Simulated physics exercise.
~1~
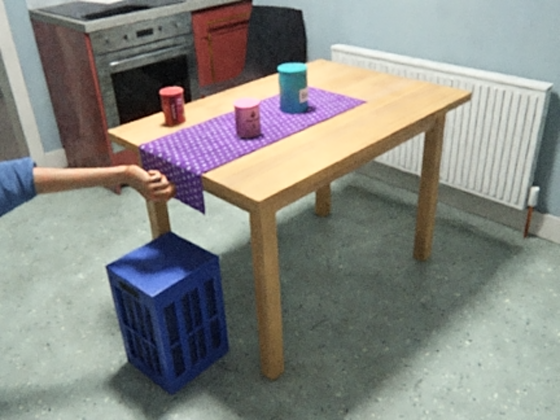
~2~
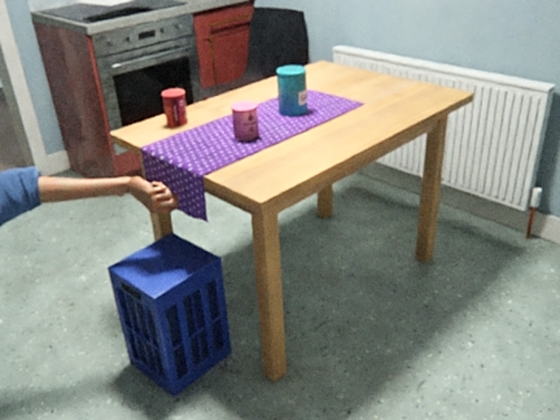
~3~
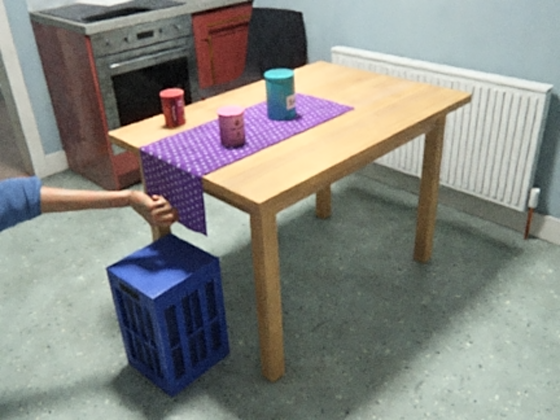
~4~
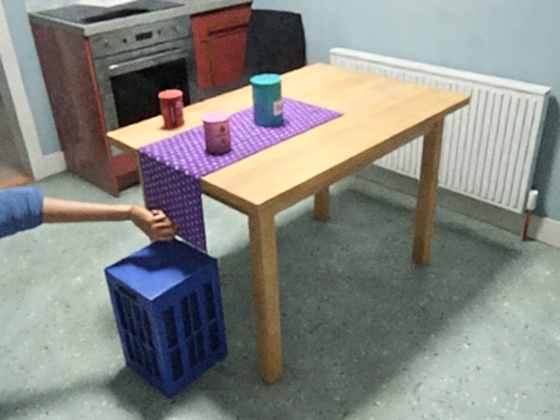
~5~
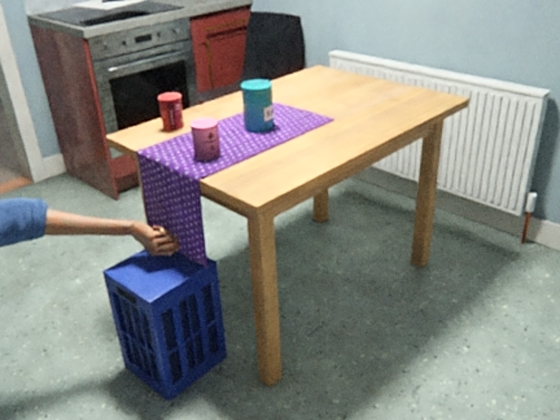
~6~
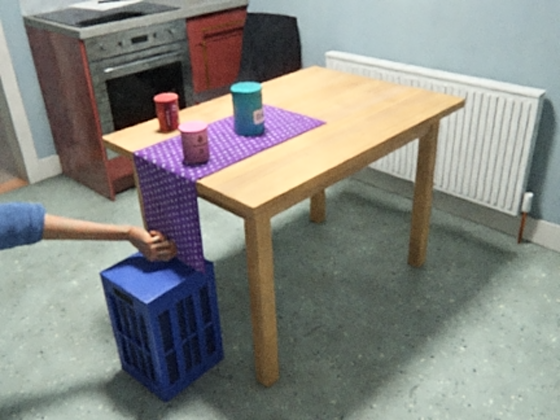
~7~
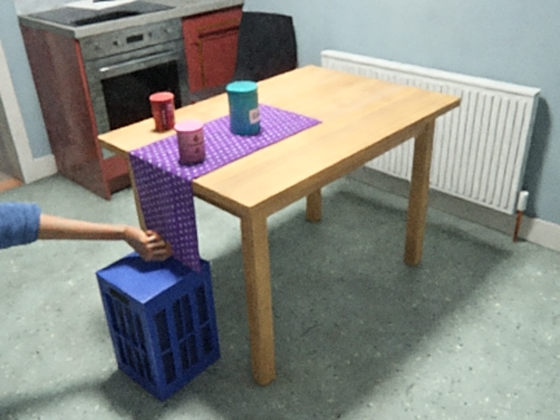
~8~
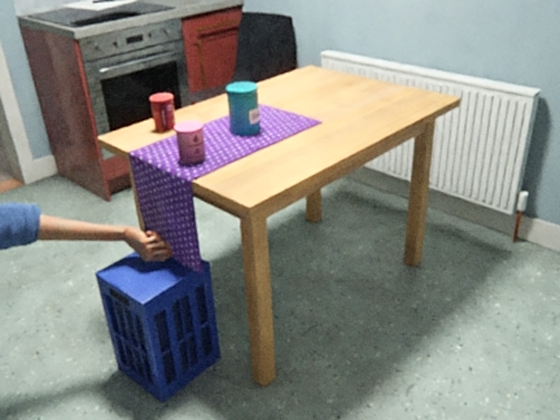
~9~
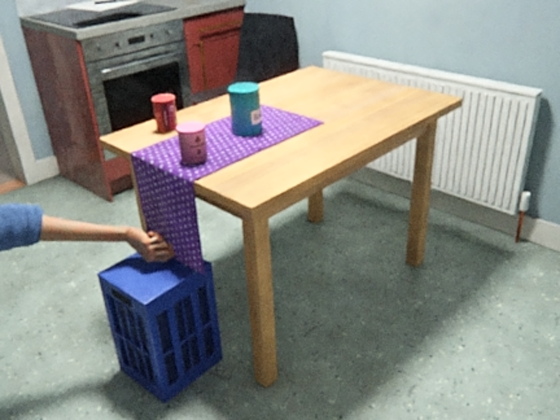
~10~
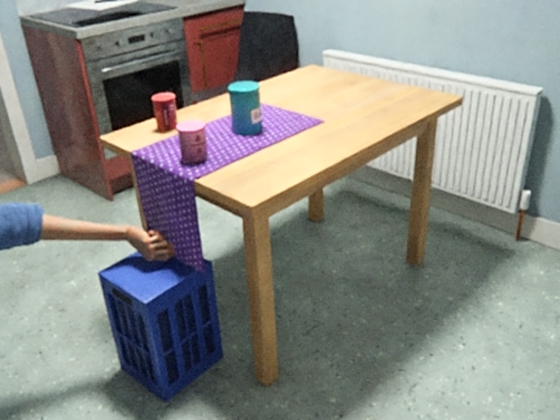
At the start, a hand at the left grips the end of a purple patterned cloth hanging over a wooden table's edge, above a blue crate on the floor. A pink tin and a turquoise canister stand on the cloth, with a red tin nearby. The hand draws the cloth downward, and the pink tin and canister ride along toward the left, both upright, while the red tin stays put. The hem reaches the crate and the sliding stops. At the end, the hand still holds the cloth there, and all three containers remain standing on the table.
